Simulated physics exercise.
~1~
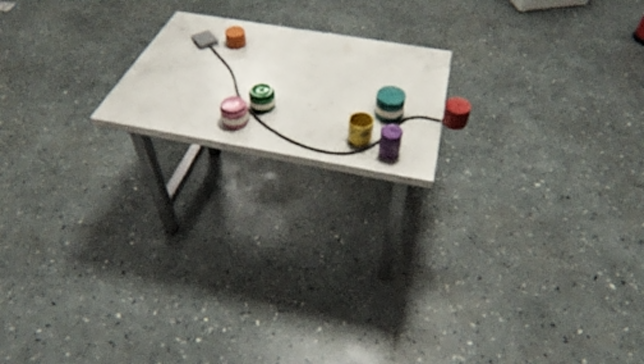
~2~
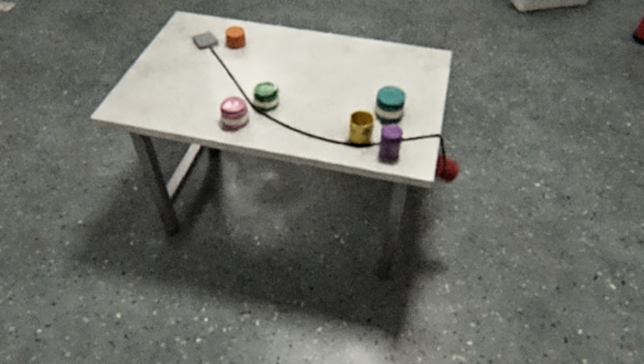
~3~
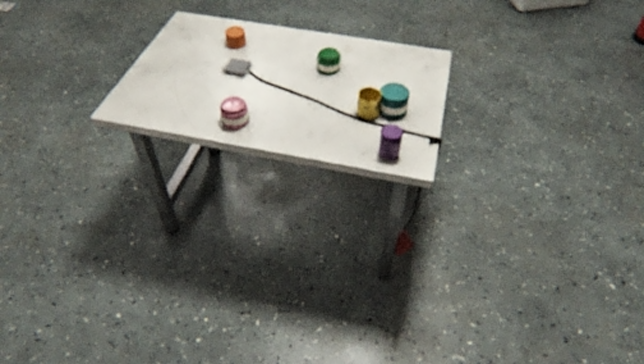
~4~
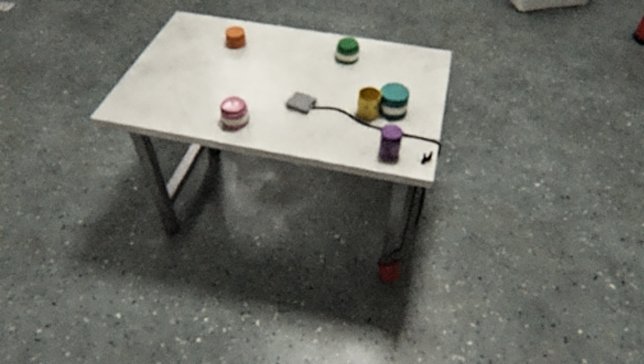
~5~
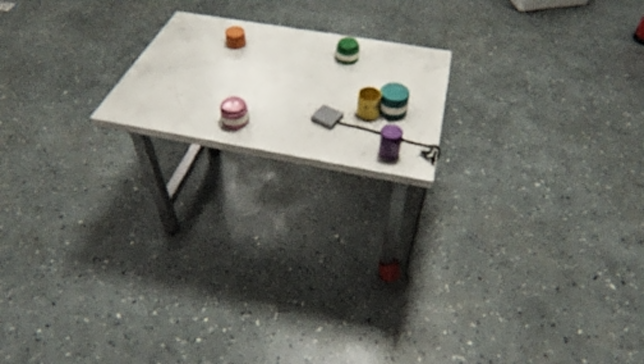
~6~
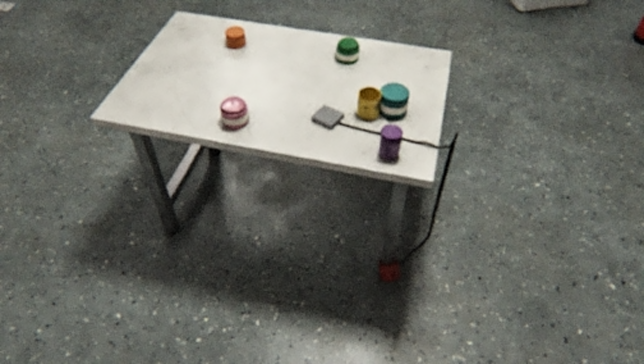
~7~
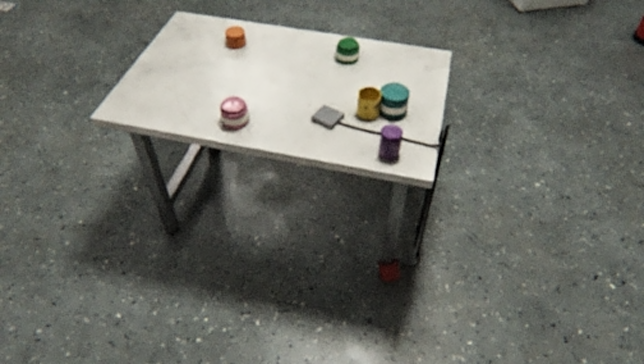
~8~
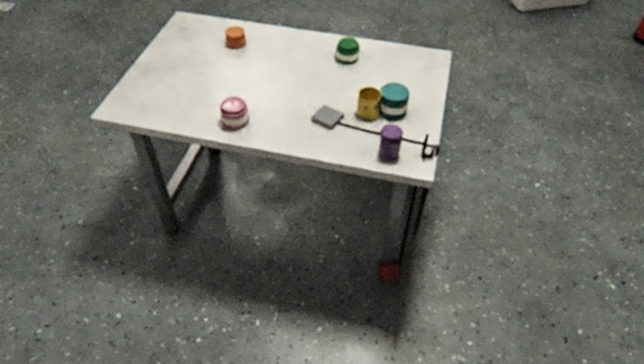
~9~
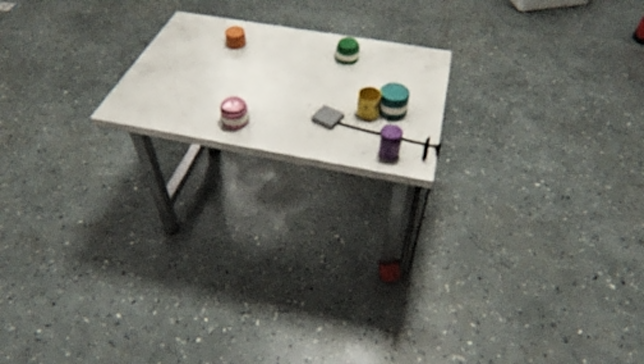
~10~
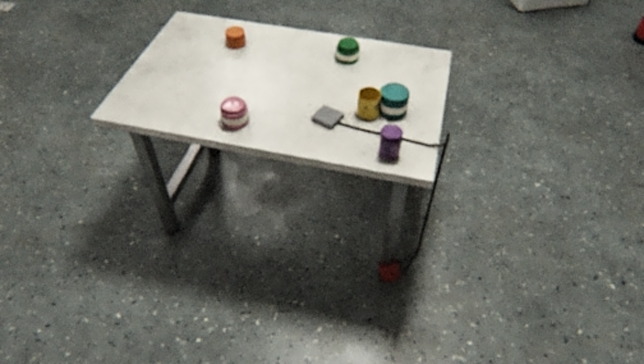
On a white table, a falling red object drags a wired grey object rightward.
